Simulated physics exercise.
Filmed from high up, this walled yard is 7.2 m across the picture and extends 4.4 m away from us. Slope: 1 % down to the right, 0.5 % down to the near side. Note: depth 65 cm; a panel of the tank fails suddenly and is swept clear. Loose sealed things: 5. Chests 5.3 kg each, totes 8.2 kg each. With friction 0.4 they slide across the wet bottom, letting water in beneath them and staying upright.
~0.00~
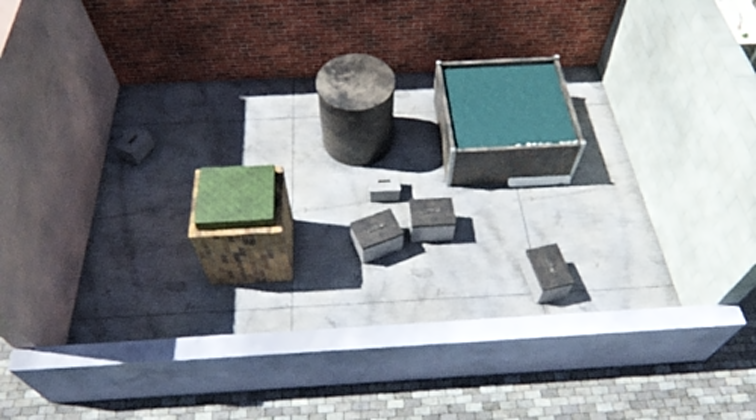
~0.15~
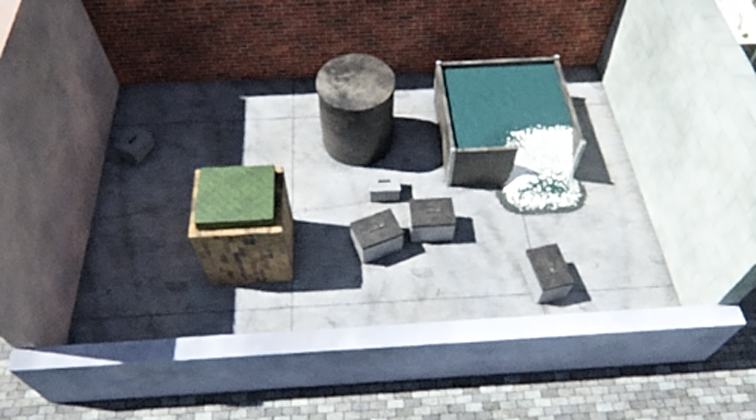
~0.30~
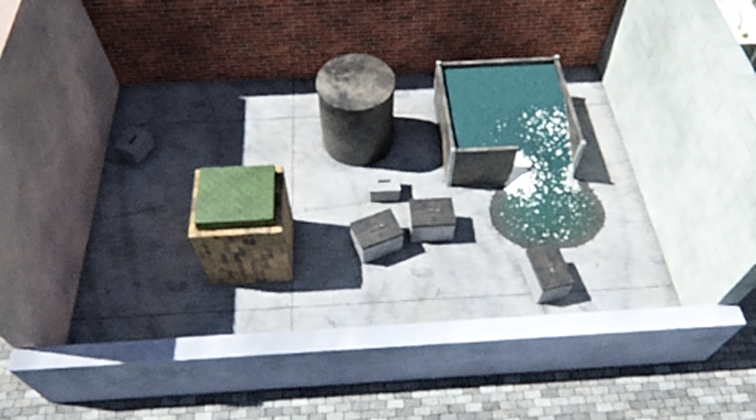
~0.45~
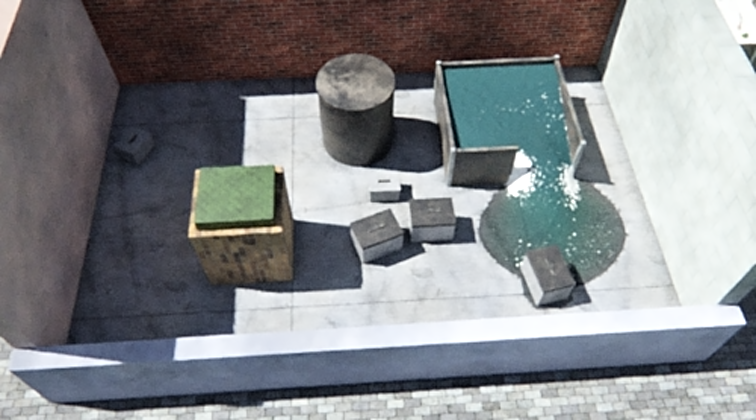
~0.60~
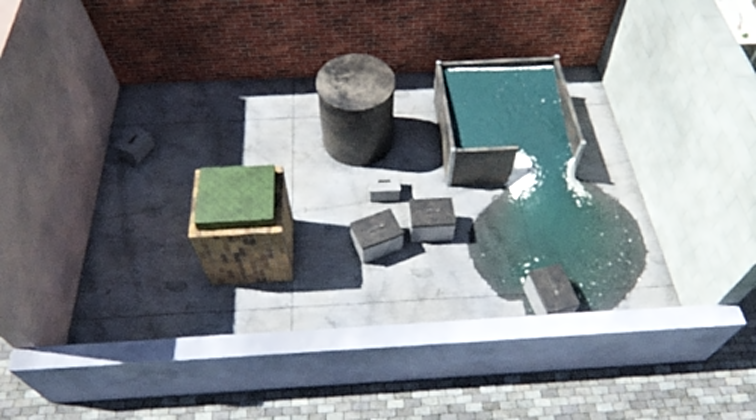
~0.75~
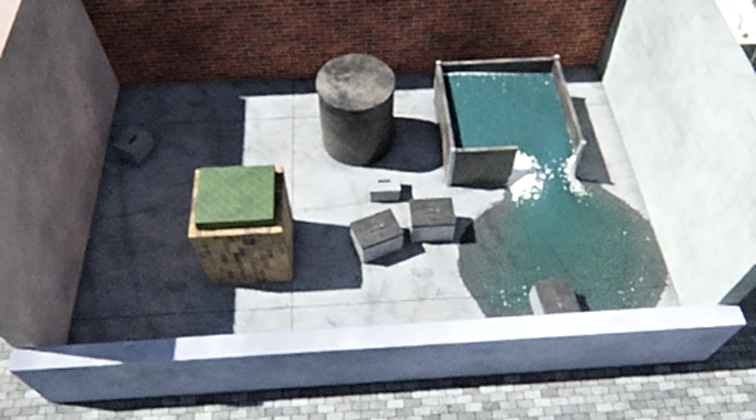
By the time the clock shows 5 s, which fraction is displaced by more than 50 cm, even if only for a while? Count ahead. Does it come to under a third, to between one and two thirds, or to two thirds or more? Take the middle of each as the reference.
The fraction will be one in three or more but beneath two in three.
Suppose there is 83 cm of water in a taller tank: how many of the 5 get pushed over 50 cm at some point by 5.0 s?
In that case the number is 3.
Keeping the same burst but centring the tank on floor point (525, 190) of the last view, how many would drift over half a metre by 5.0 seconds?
Count: 3.
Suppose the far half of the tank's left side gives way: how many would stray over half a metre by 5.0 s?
That would give 5.
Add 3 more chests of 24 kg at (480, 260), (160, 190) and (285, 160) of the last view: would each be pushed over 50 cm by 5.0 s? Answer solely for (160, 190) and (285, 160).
Listed in order, the answers are inside half a metre followed by inside half a metre.
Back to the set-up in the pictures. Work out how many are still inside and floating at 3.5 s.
1.
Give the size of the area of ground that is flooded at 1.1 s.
About 8.0 m2.
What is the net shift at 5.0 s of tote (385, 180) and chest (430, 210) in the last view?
0 cm, then 50 cm.
After 1.1 s 0 of 5 are over 50 cm from their spots; 1 afloat.
After 2.2 s 0 of 5 are over 50 cm from their spots; 1 afloat.
After 3.5 s 1 of 5 are over 50 cm from their spots; 1 afloat.
After 5.0 s 2 of 5 are over 50 cm from their spots, and 2 have been at some point; 2 afloat.
